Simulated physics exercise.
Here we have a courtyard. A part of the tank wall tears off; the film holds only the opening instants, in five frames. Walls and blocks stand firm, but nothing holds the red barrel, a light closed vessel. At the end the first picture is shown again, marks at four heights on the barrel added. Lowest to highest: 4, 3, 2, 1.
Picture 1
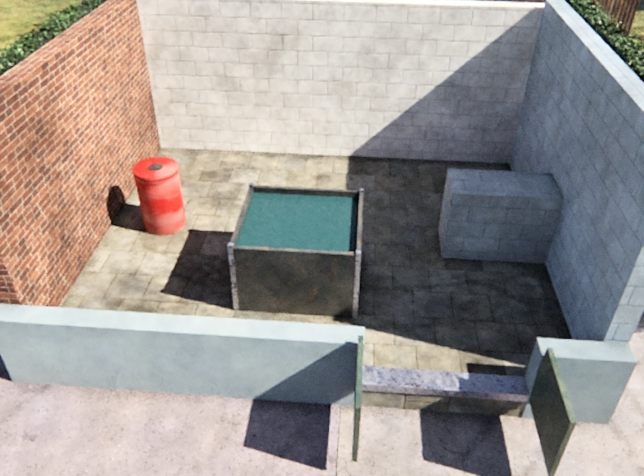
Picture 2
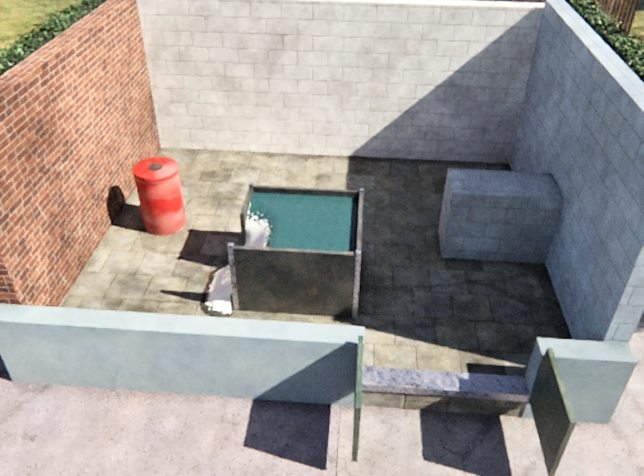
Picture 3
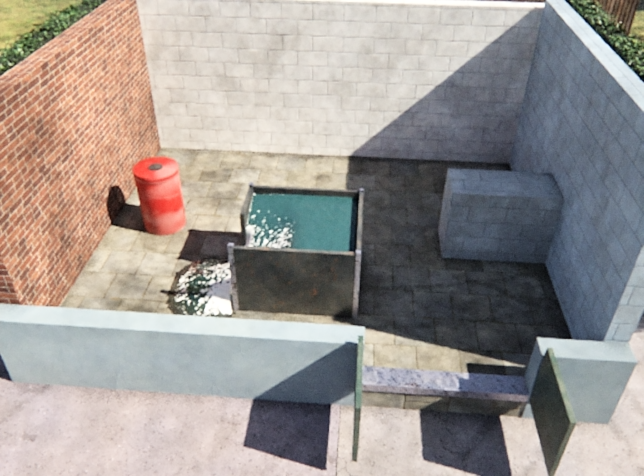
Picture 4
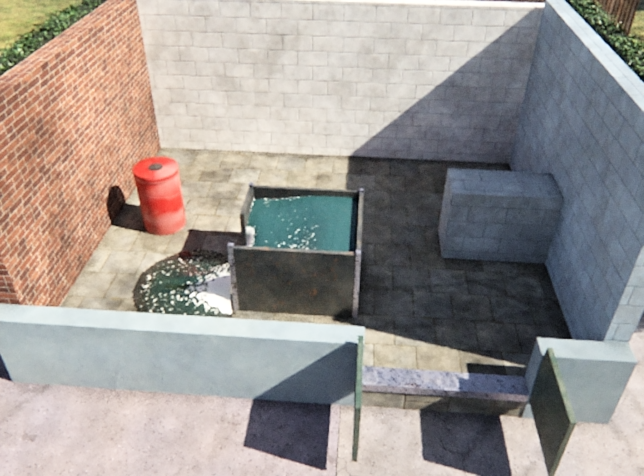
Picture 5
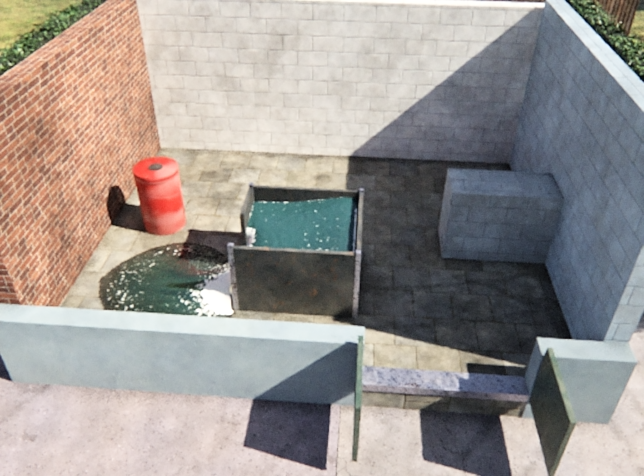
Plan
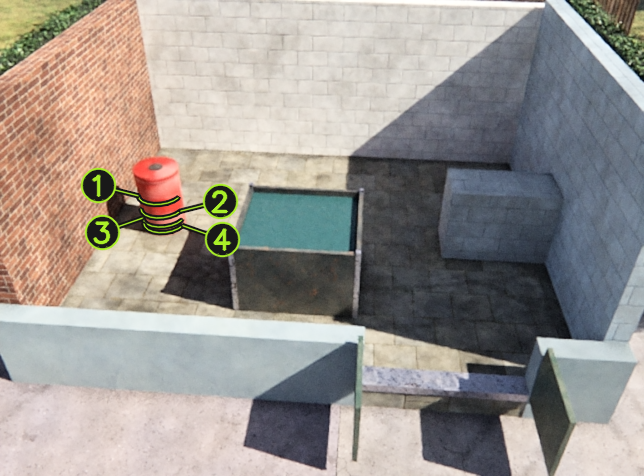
A courtyard holds a full tank as water pours from its left side and spreads leftward.
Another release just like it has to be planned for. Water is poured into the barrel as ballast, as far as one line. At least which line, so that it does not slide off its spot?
That is level 2.
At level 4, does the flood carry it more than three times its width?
No.
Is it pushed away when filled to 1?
No, that is safe.
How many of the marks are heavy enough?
Two of the four.
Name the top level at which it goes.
3.
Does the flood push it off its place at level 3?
Yes, it does.
On the marked copy, 1 at (153, 204); 2 at (156, 217); 3 at (158, 227); 4 at (159, 232); from the bottom up 4, 3, 2, 1.
Choosing 1, it does not move.
Choosing 2, it shifts by a finger or two and stays.
Choosing 3, it is pushed about its own width away.
Choosing 4, it is pushed about twice its own width away.
